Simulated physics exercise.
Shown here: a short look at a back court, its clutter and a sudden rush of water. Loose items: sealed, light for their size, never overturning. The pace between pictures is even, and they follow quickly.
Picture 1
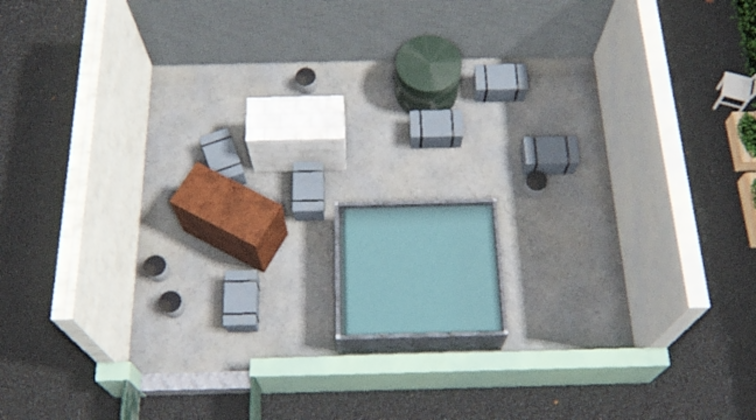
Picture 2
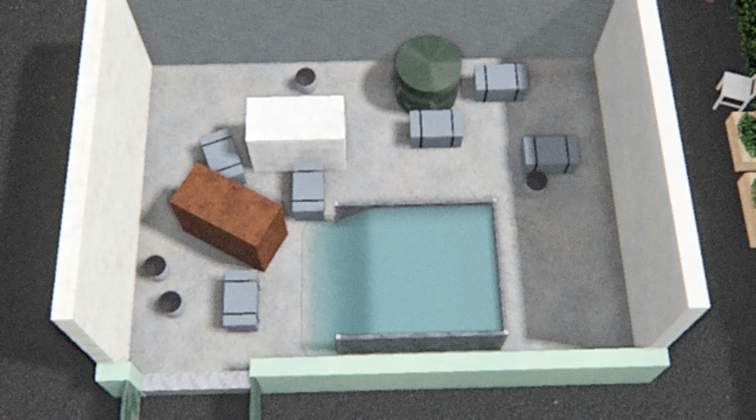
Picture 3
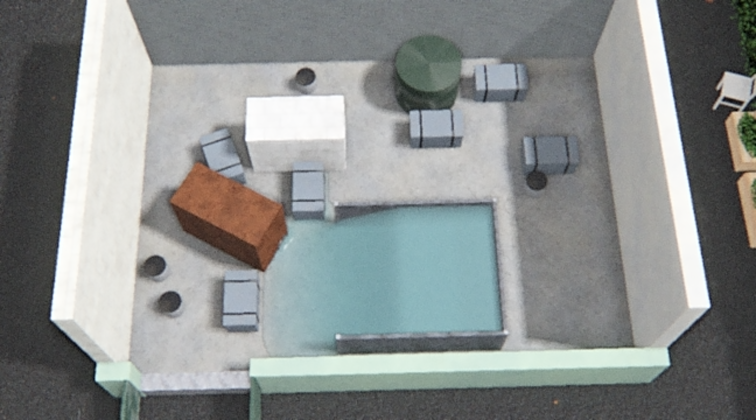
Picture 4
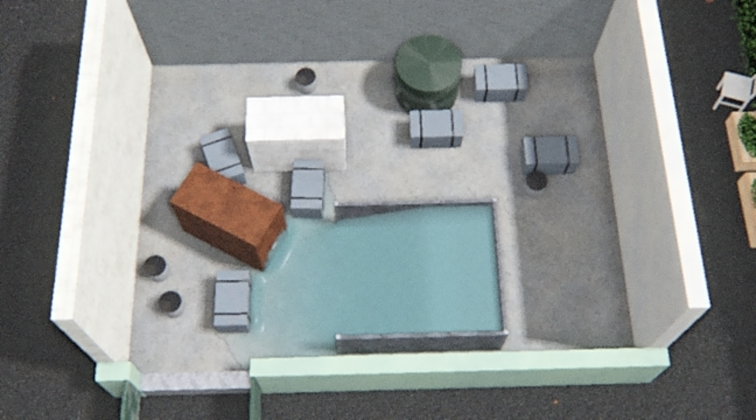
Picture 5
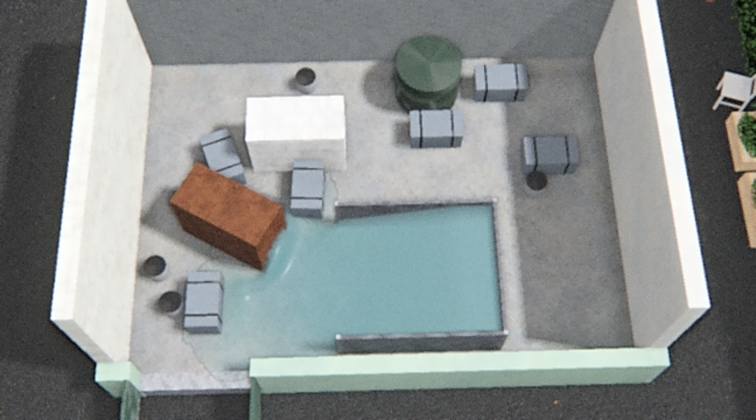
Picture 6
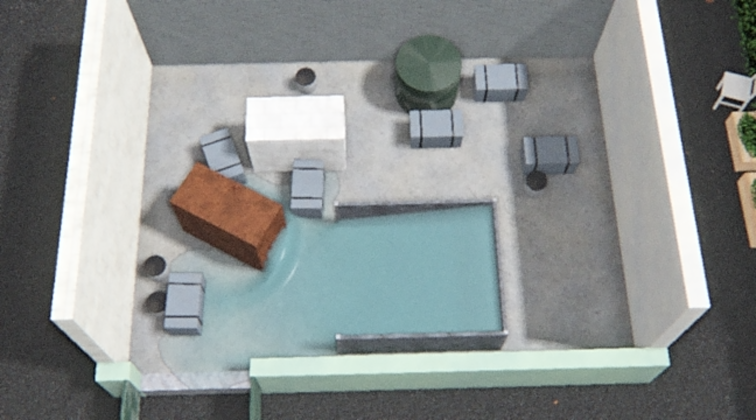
Water rushed out of the left side of a pool in a walled yard, spreading around a brown block, then pushed a gray trunk left toward two small pails, nudging one slightly.
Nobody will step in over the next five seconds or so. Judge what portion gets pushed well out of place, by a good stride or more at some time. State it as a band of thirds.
Middle band.
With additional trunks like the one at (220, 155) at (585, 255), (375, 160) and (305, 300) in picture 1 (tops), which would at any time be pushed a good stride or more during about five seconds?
The first sits tight, the second travels far, the third travels far.
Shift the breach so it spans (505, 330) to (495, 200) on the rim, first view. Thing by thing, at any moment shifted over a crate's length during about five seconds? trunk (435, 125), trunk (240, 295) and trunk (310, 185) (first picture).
Taking them in order, covered the distance, short of it, short of it.
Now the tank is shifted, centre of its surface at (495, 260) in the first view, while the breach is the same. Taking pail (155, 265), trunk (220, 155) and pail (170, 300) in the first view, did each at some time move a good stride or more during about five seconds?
Taking them in order, went past that, went past that, went past that.
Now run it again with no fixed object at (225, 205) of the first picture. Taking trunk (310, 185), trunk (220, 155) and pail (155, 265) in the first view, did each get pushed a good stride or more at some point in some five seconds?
Here's how it goes one after another: Remained close, traveled a good way and traveled a good way.
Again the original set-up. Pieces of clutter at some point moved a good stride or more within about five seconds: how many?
You get 6.
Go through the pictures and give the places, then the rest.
The first picture shows a trunk at (240, 297), on the bottom; a pail at (170, 301) rests on the ground; 0 of 10 have shifted.
The second picture shows a trunk at (240, 297) rests on the ground; a pail at (170, 301), on the bottom; 0 of 10 have shifted.
The third picture shows a trunk at (240, 297) rests on the ground; a pail at (170, 301) rests on the ground; 0 of 10 have shifted.
The fourth picture shows a trunk at (232, 297), on the bottom, close to its start; a pail at (170, 301) rests on the ground; 1 of 10 have shifted.
The fifth picture shows a trunk at (202, 299), on the bottom, a stride from its start; a pail at (170, 301), on the bottom; 1 of 10 have shifted.
The sixth picture shows a trunk at (183, 300), on the bottom, a stride from its start; a pail at (158, 302) rests on the ground, close to its start; 2 of 10 have shifted.
A moment on, 1 of 10 are well off their spots; 1 afloat.
Next, 5 of 10 are well off their spots; 3 afloat.
Later, 5 of 10 are well off their spots; 4 afloat.
In the end, 6 of 10 are well off their spots, and 6 have been at some point; 5 afloat.
